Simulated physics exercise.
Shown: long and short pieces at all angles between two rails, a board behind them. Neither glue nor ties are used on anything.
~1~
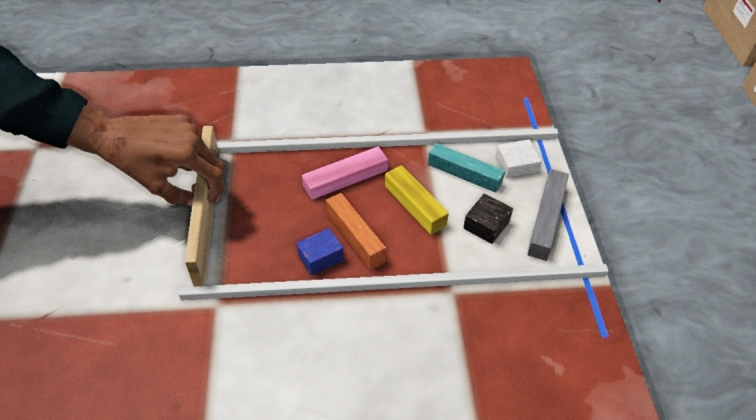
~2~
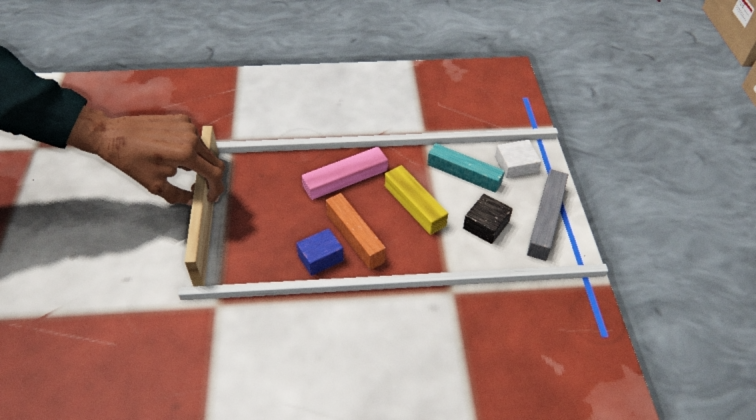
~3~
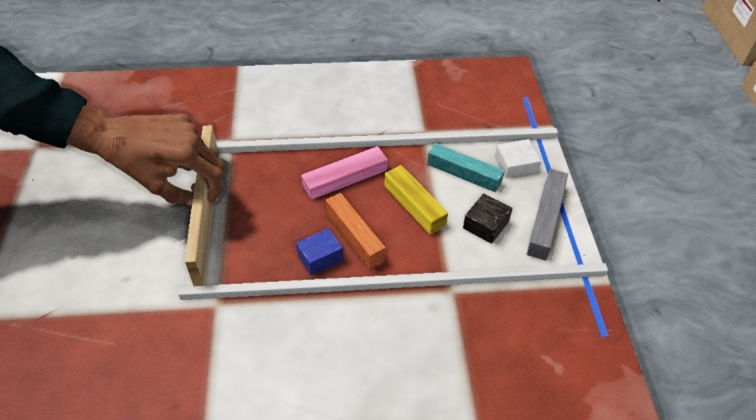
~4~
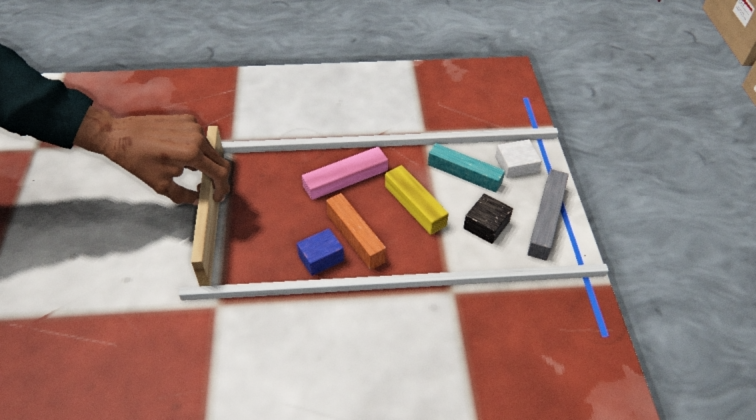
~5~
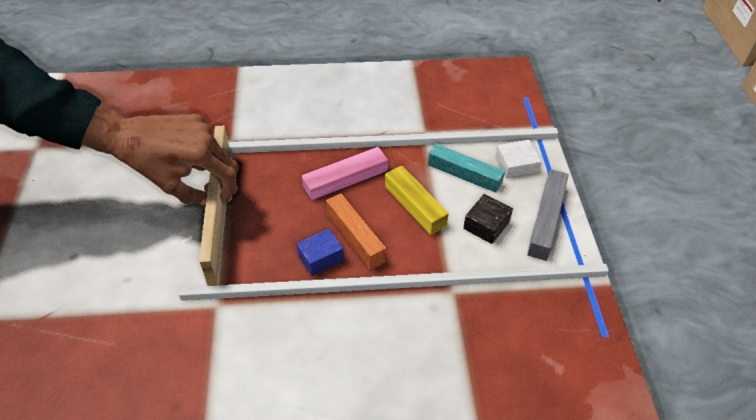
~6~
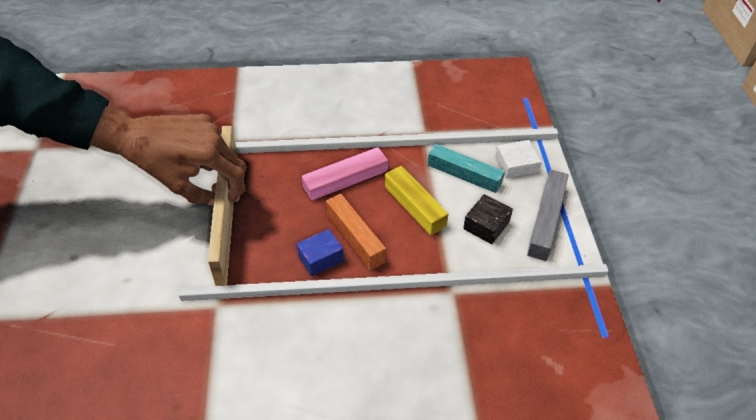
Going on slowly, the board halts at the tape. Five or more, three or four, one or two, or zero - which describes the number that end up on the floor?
That would be five or more.
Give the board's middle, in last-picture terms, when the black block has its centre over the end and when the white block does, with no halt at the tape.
I reckon its middle sits around (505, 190) and then around (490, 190).
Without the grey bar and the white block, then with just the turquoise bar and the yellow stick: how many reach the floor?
The first try gives 5, the second gives 5.
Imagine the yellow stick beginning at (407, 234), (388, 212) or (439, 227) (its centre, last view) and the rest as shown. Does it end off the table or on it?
The yellow stick is lost; falls; comes down.
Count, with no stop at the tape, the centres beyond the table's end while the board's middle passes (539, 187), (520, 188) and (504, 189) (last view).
Past-the-end tally - position 1: 4, position 2: 4, position 3: 3.
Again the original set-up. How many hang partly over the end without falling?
That comes to 1 of them.
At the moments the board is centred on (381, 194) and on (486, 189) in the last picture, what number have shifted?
Tally at point one: 5; at point two: 8.
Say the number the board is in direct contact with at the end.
Count: 1.
Soon after, none off yet; grey bar at rest near (549, 214); white block at rest near (518, 159); black block at rest near (488, 219).
Then, none off yet; grey bar moved a little near (571, 219); white block moved about its own width near (539, 158); black block moved about its own width near (538, 209).
At rest, the number that fall off is five or more; fallen, pink stick, orange bar, yellow stick, turquoise bar, black block, white block and grey bar.
